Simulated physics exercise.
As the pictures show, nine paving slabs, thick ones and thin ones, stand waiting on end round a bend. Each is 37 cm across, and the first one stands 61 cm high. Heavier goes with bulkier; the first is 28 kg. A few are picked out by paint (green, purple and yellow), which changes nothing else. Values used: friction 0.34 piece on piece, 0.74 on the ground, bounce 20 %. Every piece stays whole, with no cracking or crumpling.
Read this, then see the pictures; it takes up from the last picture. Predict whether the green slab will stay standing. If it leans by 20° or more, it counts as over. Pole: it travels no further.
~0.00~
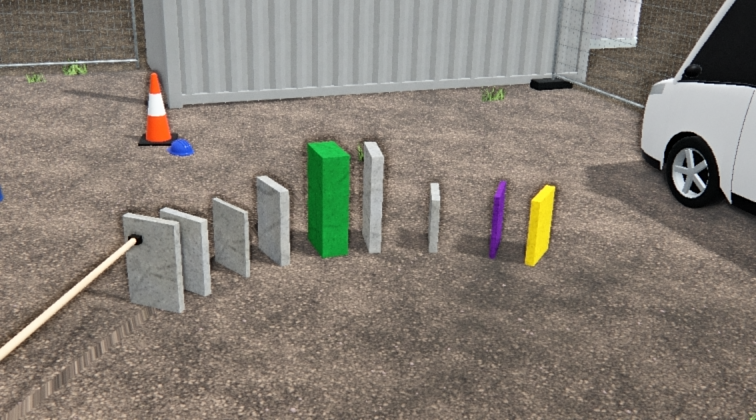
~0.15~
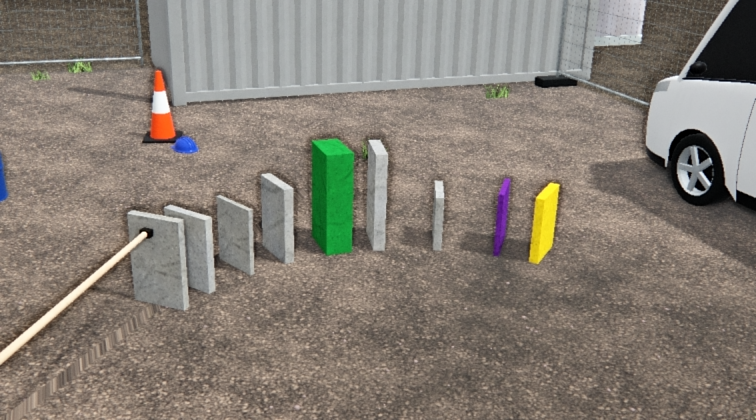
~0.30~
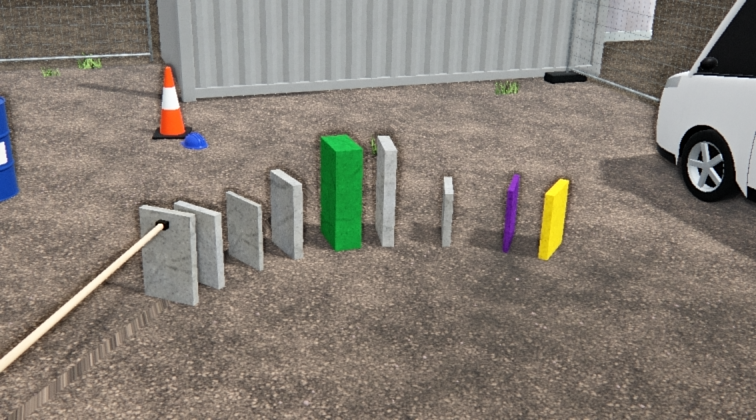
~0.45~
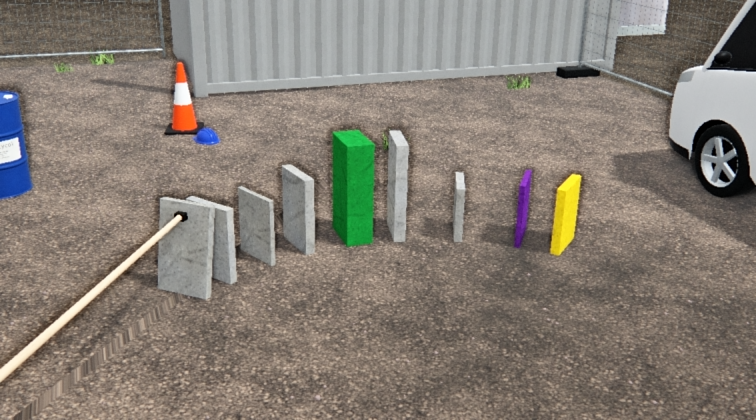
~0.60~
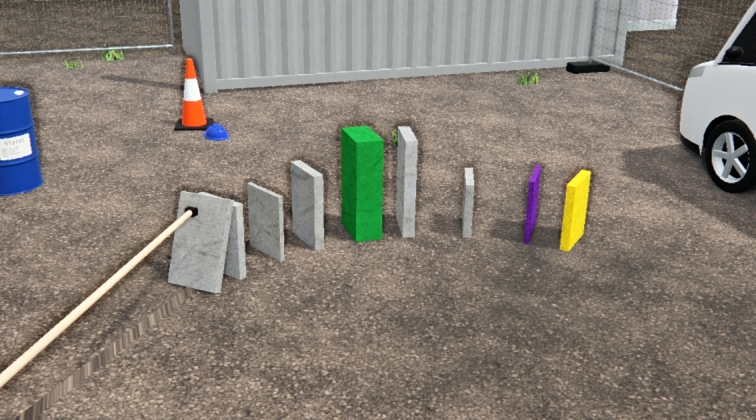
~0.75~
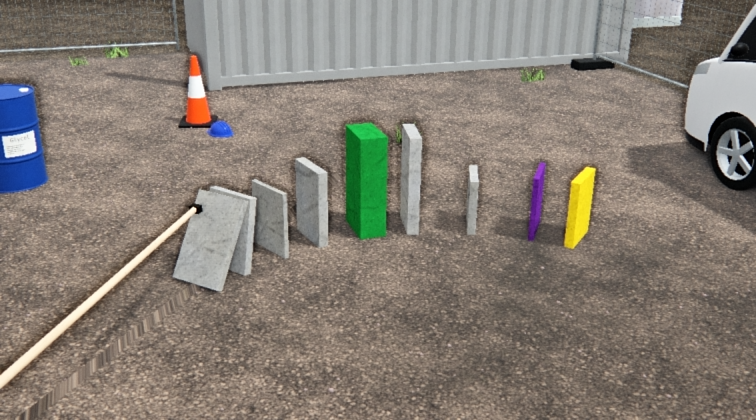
Prediction: It will.
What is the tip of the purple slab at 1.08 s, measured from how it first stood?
My estimate is close to 0°.
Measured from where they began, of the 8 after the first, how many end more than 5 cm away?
That comes to 3 in total.
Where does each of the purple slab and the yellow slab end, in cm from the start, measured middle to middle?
Net shift, middle to middle: Purple 0 cm, yellow 0 cm.
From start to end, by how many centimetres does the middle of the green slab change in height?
0 cm lower.
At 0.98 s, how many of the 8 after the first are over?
1 by that time.
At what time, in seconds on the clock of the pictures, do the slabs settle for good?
Roughly 1.5 s.
After 0.84 s, none of the 8 other slabs over, 1 disturbed; green slab unmoved.
After 0.98 s, 1 of the 8 other slabs over; green slab unmoved.
After 1.08 s, 2 of the 8 other slabs over; green slab unmoved.
After 1.20 s, 3 of the 8 other slabs over; green slab unmoved.
At rest (1.6 s), 3 of the 8 other slabs over; green slab unmoved; yellow slab unmoved; purple slab unmoved. Five left standing. As the last picture would show them, middles, green slab near (369, 180), yellow slab near (580, 208).
